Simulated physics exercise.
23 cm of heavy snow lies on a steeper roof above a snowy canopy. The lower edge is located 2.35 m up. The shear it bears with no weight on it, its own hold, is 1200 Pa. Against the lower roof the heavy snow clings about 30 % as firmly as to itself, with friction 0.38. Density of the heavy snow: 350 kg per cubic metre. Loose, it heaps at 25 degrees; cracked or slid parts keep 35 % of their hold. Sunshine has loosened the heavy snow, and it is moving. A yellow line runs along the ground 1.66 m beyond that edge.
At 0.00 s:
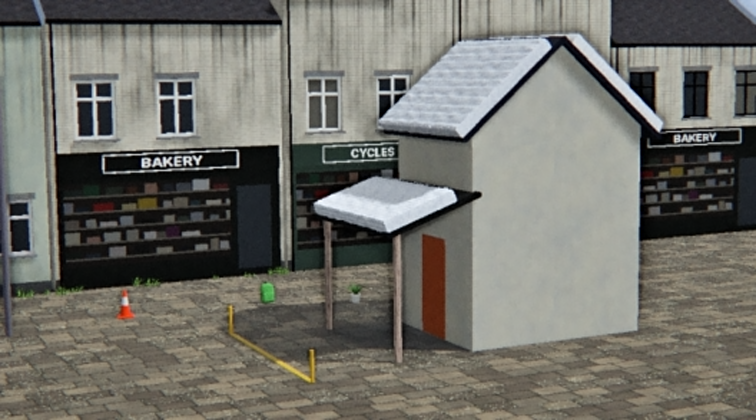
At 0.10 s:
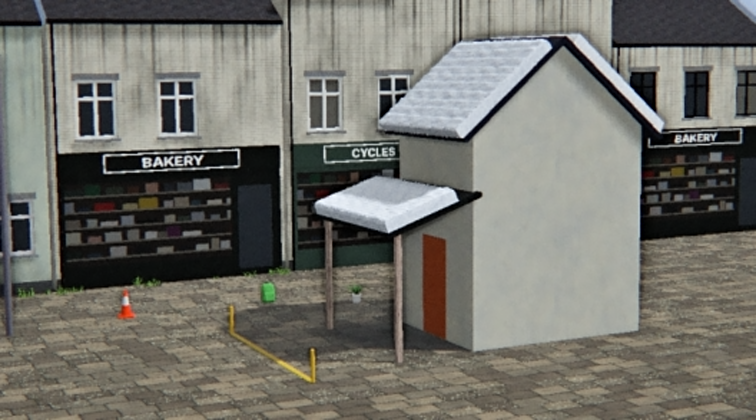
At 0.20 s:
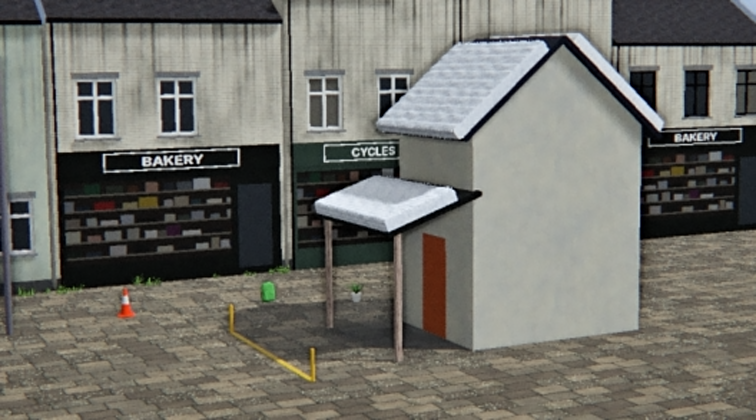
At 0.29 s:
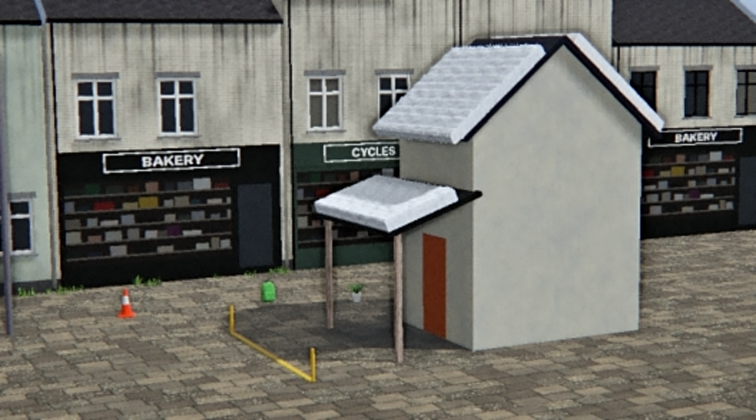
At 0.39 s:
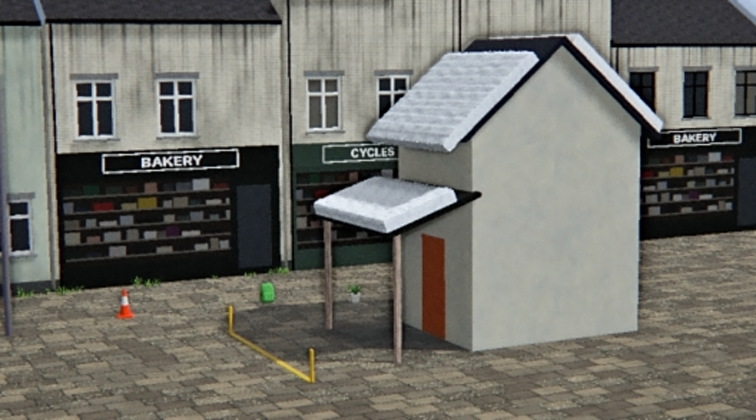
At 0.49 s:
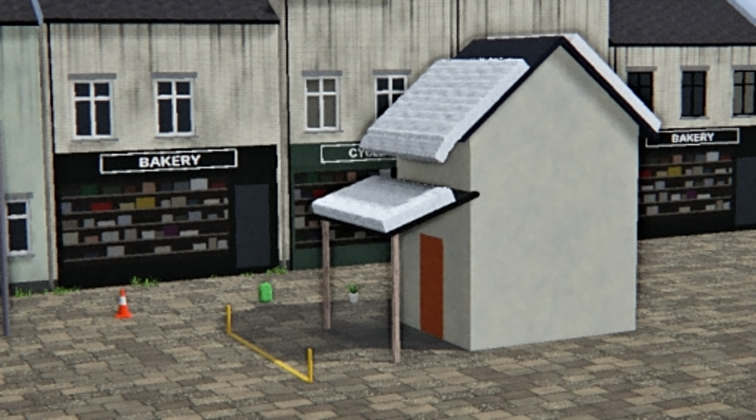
The thick snow on the small grey building's upper roof slid slowly down the left slope, then faster, baring a dark strip near the ridge and jutting out above the snow-covered porch.
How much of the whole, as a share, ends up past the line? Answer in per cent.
Something like 33 per cent.
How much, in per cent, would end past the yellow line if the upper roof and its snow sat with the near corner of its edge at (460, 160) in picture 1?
It would then be around 25 percent.
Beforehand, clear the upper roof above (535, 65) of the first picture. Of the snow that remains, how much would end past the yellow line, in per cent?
I'd put it at around 25 percent.
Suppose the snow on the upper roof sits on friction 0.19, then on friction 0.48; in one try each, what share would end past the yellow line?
I'd expect around 30 percent, then around 6 percent.
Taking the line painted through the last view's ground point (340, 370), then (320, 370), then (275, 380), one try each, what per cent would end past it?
I'd guess near 60 %, then near 45 %, and near 18 % on the last try.
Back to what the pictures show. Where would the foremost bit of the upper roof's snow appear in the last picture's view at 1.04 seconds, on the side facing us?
Look roughly at (374, 216).
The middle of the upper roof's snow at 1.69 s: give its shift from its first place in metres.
Roughly 4.6 m.
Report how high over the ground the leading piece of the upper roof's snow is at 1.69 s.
About 0.0 m.
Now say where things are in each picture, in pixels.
The first picture shows leading edge of the heavy snow at (461, 130).
The second picture shows leading edge of the heavy snow at (461, 131), its middle shifted 2.1 cm.
The third picture shows leading edge of the heavy snow at (459, 132), its middle shifted 8.7 cm, 3 % of it past the upper edge, in one piece.
The fourth picture shows leading edge of the heavy snow at (455, 137), its middle shifted 20 cm, 8 % of it past the upper edge, in one piece.
The fifth picture shows leading edge of the heavy snow at (448, 142), its middle shifted 37 cm, 15 % of it past the upper edge, in one piece.
The sixth picture shows leading edge of the heavy snow at (440, 152), its middle shifted 58 cm, 24 % of it past the upper edge, cracking.
After 1.04 s, none is below the lower edge and 0 % is past the line.
After 1.69 s, 54 % is below the lower edge and 13 % is past the line.
After 2.35 s, 67 % is below the lower edge and 33 % is past the line.
After 3.00 s, 79 % is below the lower edge and 33 % is past the line.
After 3.70 s, at the end, 79 % is below the lower edge and 33 % is past the line.
